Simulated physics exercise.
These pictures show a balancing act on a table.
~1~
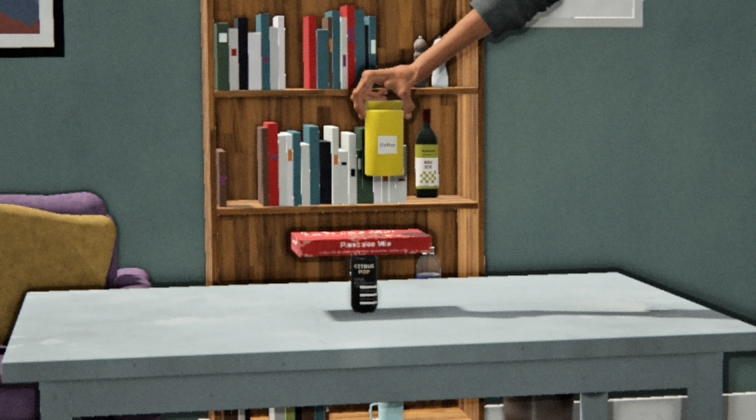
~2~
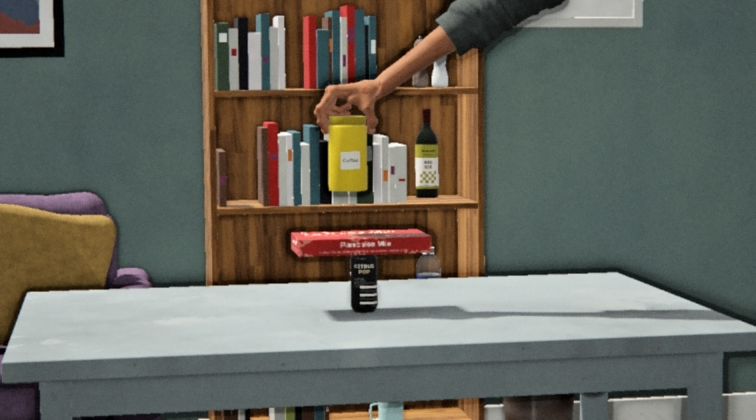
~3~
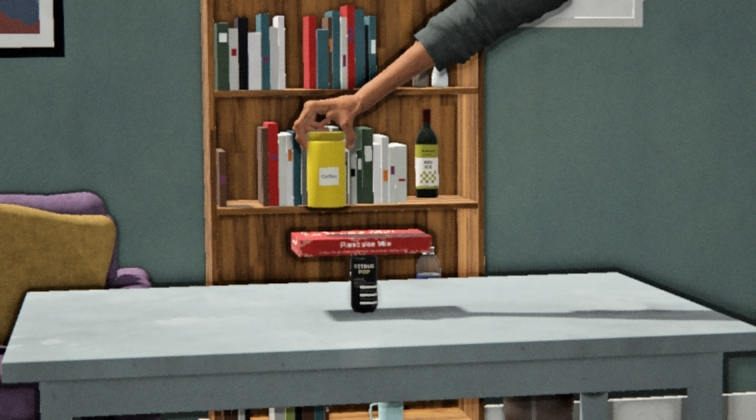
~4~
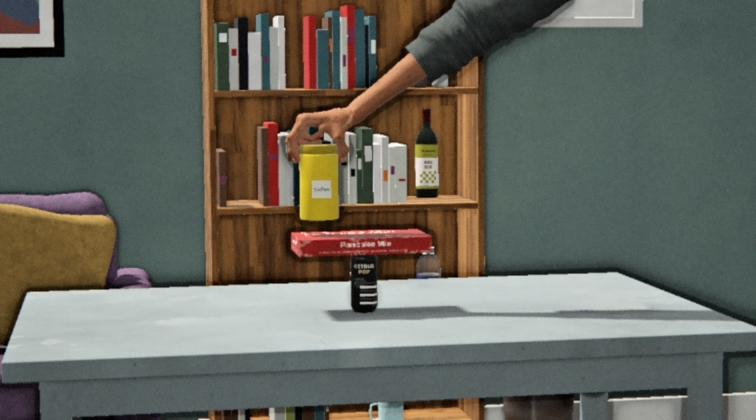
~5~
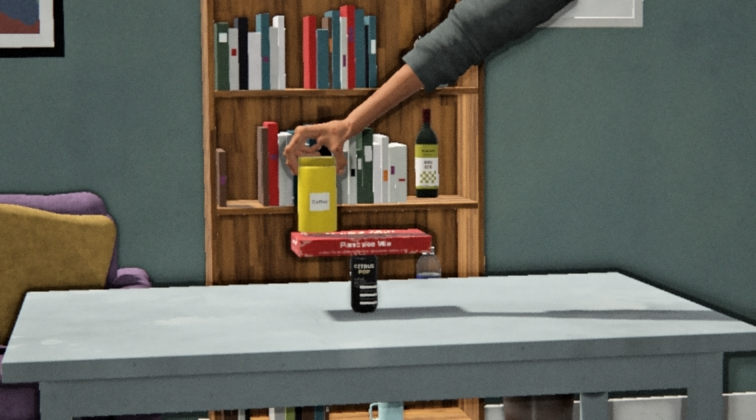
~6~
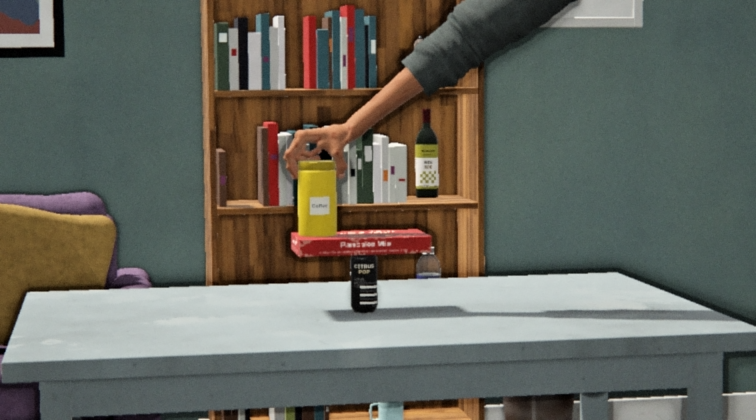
To begin with, a hand holds a yellow jar in the air above a red box that lies across the top of a black can on a table. The hand moves the jar left and lowers it, then sets it on the left part of the box, fingers still on its top.
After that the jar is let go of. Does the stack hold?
Turns out something tips or drops there.
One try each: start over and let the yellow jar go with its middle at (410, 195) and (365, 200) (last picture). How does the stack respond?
Case A: It caves in; case B: It survives.
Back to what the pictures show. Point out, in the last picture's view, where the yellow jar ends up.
It finishes at about (172, 300).
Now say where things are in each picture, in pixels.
In the first picture, still above its spot; yellow jar (384, 138); black can (364, 281).
In the second picture, still above its spot; yellow jar (348, 153); black can (364, 281).
In the third picture, still above its spot; yellow jar (327, 169); black can (364, 281).
In the fourth picture, still above its spot; yellow jar (319, 182); black can (364, 281).
In the fifth picture, still above its spot; yellow jar (317, 194); black can (364, 281).
In the sixth picture, set down, still held; yellow jar (317, 198); black can (364, 281).
Then, 0.40 s past the last view, yellow jar now fallen; red packet rocked 47° from its first pose.
Then, 0.70 s past the last view, red packet now fallen; black can rocked 73° from its first pose.
Then, 0.90 s past the last view, black can now fallen.
Finally, fallen, black can, yellow jar and red packet. Final places as the last picture's camera would see them, yellow jar near (171, 300). The stack gives way.
